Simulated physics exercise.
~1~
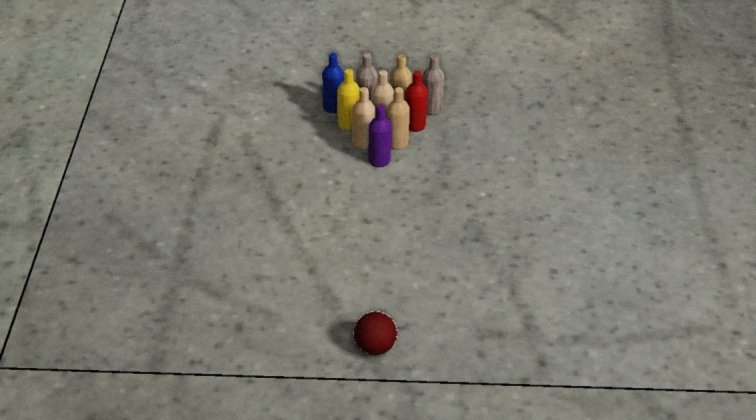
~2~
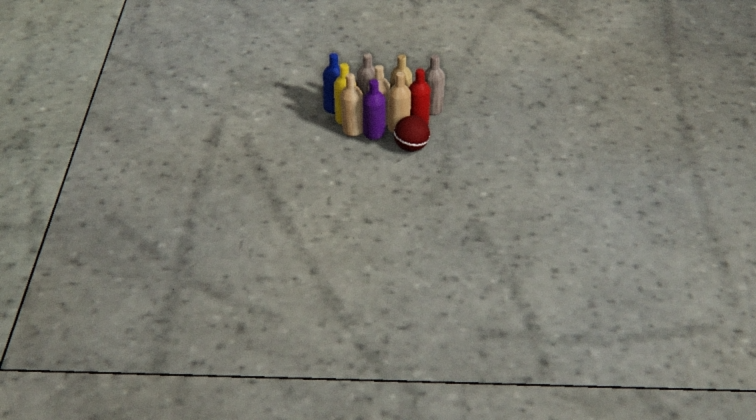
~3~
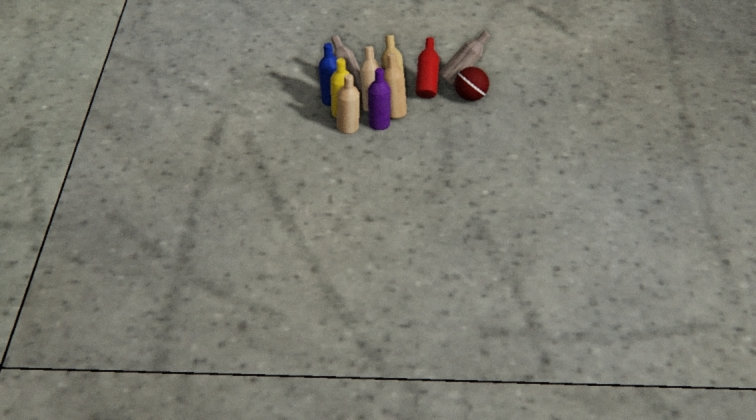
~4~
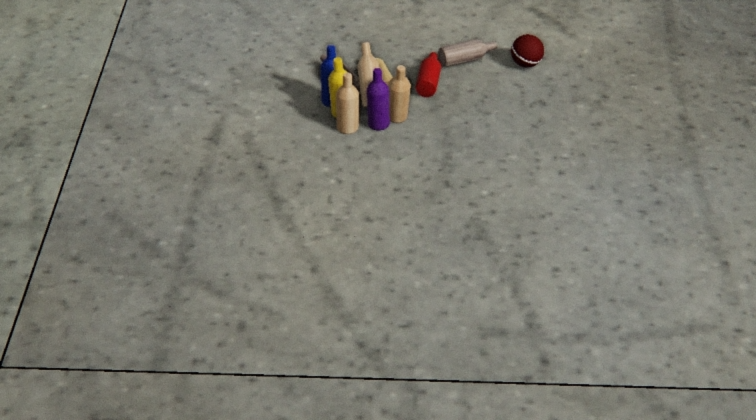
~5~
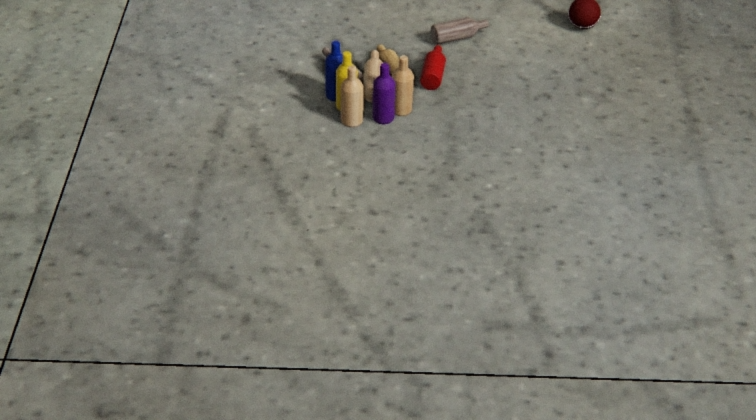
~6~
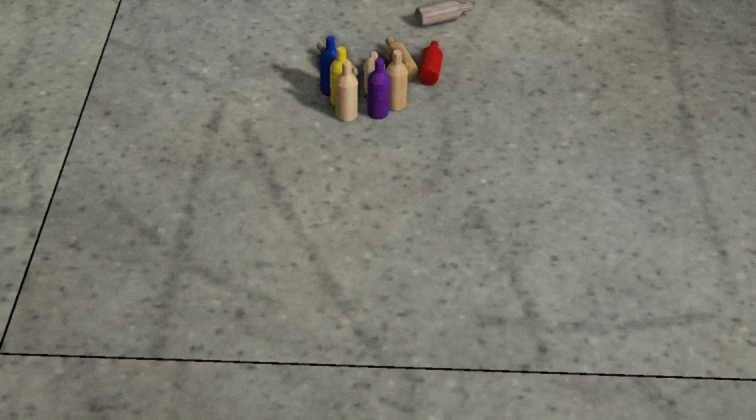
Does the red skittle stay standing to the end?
No, the red skittle topples after the ball pushes through the right side of the wedge, and it ends up lying flat on the floor.
